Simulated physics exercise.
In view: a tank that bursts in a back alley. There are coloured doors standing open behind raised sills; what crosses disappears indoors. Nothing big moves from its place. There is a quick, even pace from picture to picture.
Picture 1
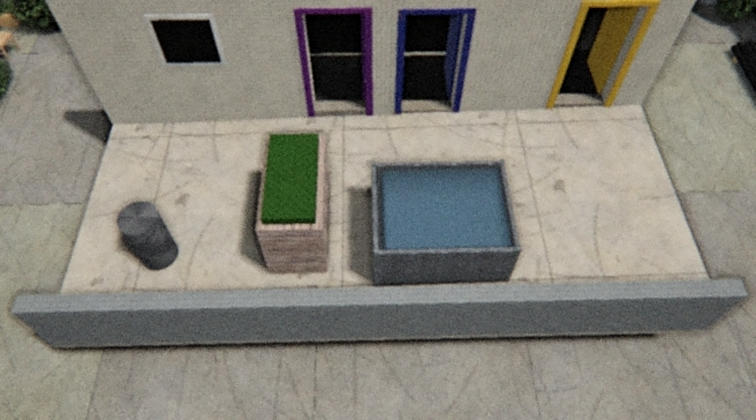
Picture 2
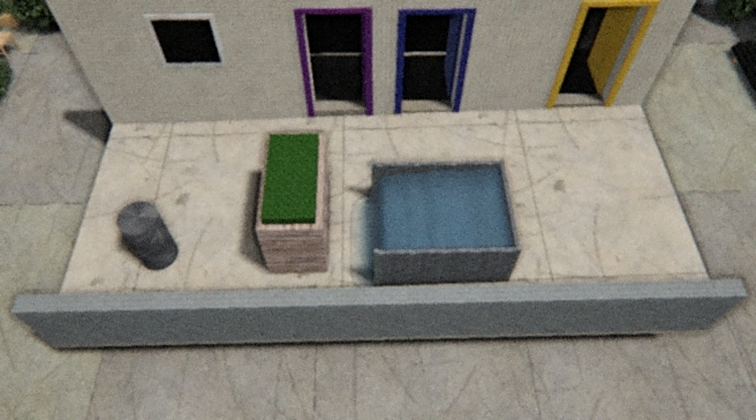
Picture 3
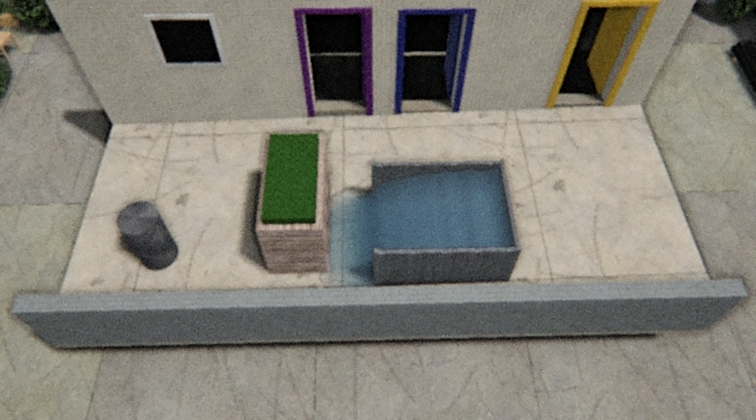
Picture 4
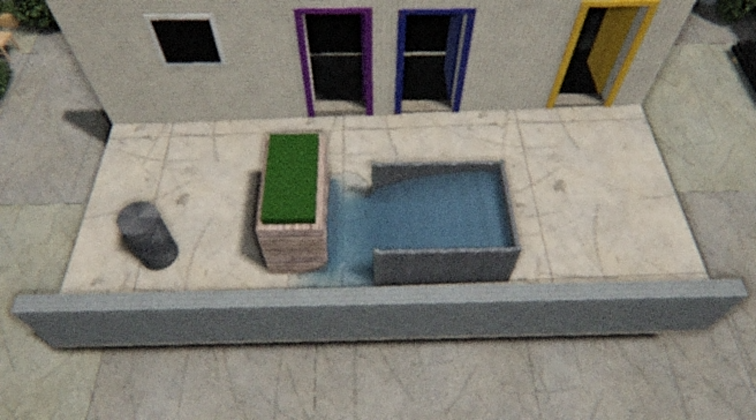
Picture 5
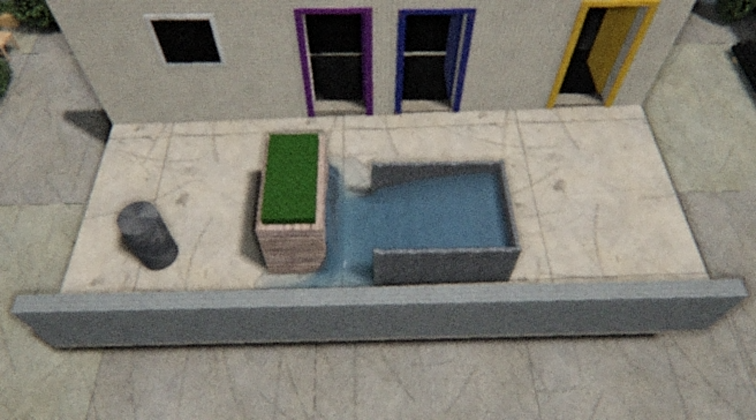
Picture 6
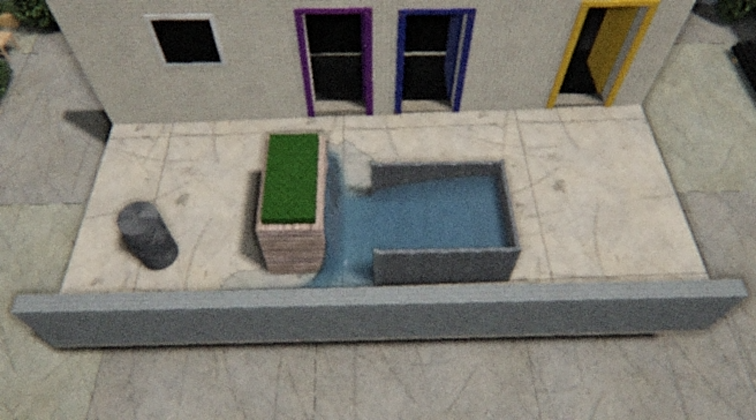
We see a grey water tank in a paved yard before purple, blue and yellow doorways; its left side opens and water pours out leftward, reaching the green-topped block and spreading along its side toward the low front wall.
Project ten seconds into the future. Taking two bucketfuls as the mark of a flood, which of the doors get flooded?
The yellow door stays below the mark, the purple door gets flooded, the blue door gets flooded.
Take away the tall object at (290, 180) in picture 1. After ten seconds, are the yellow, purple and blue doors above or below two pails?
Result - yellow door ends up below, purple door ends up below, blue door ends up below.
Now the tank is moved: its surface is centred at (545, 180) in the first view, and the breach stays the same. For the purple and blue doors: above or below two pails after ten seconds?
As far as I can tell, the purple one tops the mark while the blue one remains below the mark.
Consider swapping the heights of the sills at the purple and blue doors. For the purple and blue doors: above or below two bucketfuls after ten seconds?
Then: The purple one exceeds the limit, the blue one stays within the limit.
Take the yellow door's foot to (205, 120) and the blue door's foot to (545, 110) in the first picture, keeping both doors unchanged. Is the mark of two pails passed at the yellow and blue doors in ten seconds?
The yellow one falls short, and the blue one falls short.
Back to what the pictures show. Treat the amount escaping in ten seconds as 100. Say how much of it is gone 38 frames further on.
Note - share reached: 75 %.
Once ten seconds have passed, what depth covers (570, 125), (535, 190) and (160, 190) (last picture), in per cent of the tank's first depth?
The depths come to near 0, 4 and 2 per cent respectively.
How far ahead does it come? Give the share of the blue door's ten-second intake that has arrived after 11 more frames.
It should be near 40 percent of the ten-second total.
A moment on, water covers 25 % of the floor; the yellow door not reached, the purple door under two buckets in, the blue door wet at the sill, nothing in.
Next, water covers 45 % of the floor; the yellow door not reached, the purple door far over two buckets in, the blue door under two buckets in.
Then, water covers 65 % of the floor; the yellow door wet at the sill, nothing in, the purple door far over two buckets in, the blue door over two buckets in.
Later, water covers 80 % of the floor; the yellow door wet at the sill, nothing in, the purple door far over two buckets in, the blue door over two buckets in.
In the end, water covers 65 % of the floor; the yellow door wet at the sill, nothing in, the purple door far over two buckets in, the blue door over two buckets in.
